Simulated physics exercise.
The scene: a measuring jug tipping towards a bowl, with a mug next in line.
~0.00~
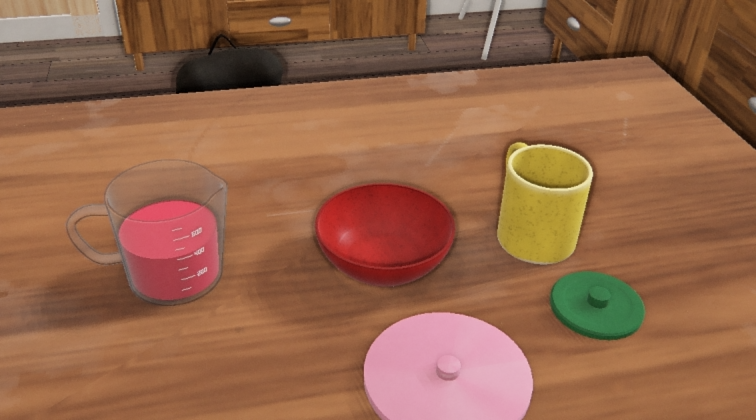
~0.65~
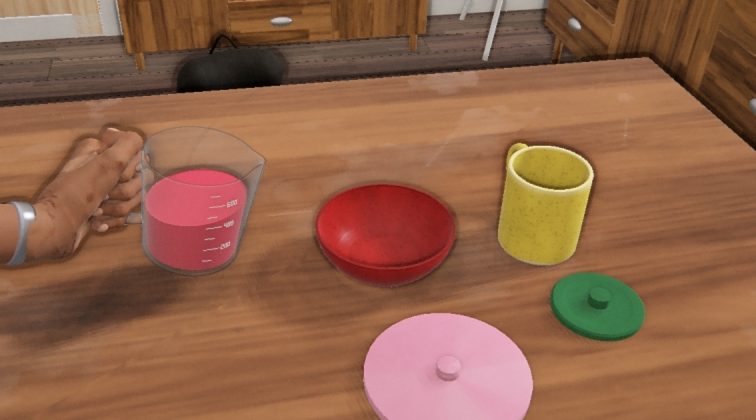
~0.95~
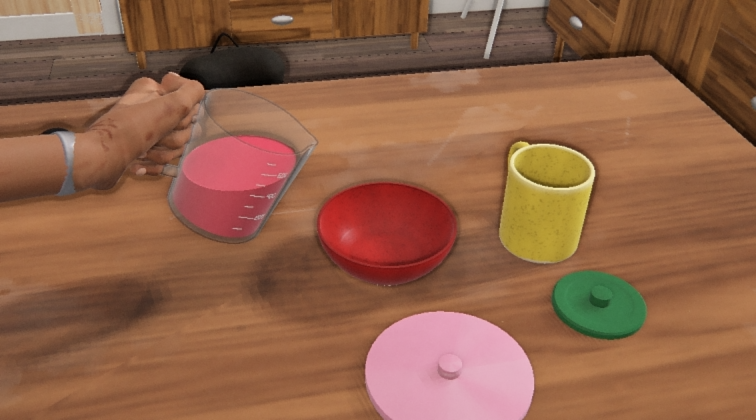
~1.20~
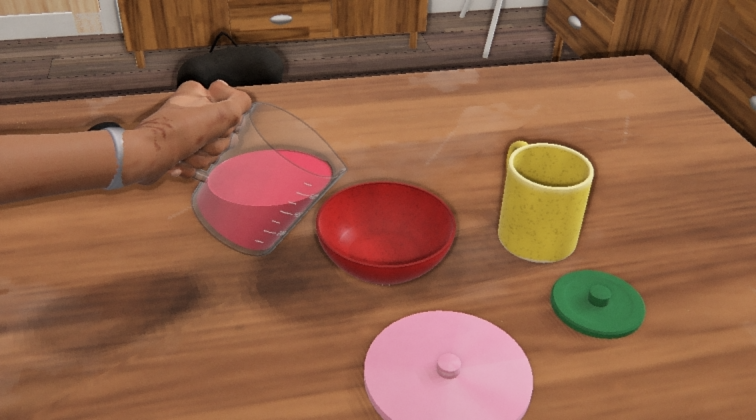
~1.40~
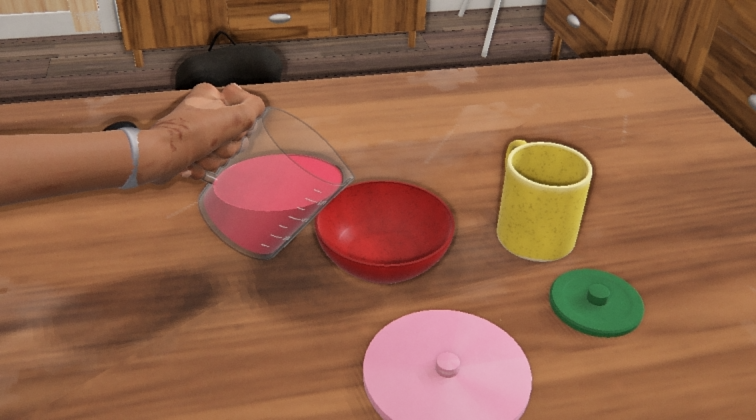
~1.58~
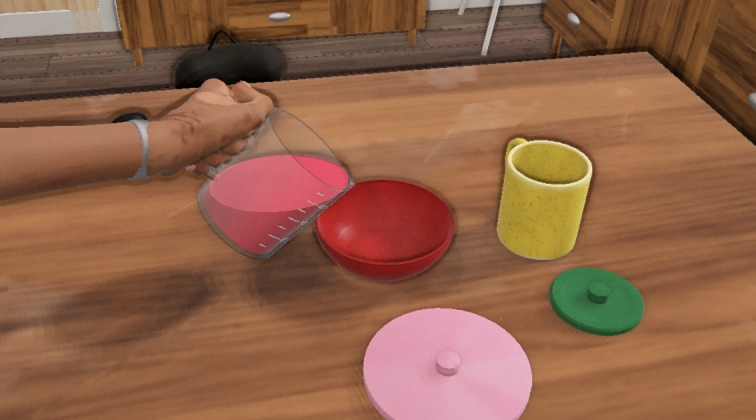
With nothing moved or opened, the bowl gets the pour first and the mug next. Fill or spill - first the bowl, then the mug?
Bowl: Fill, mug: Fill.
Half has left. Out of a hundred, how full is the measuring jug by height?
25 per cent, roughly.
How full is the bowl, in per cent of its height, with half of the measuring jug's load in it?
Level at the end: Close to 45 %.
After 2.3 s, the squash goes into the bowl.
After 3.2 s, the squash goes into the mug.
After 4.6 s, the bowl has its share inside; the mug has its share inside.
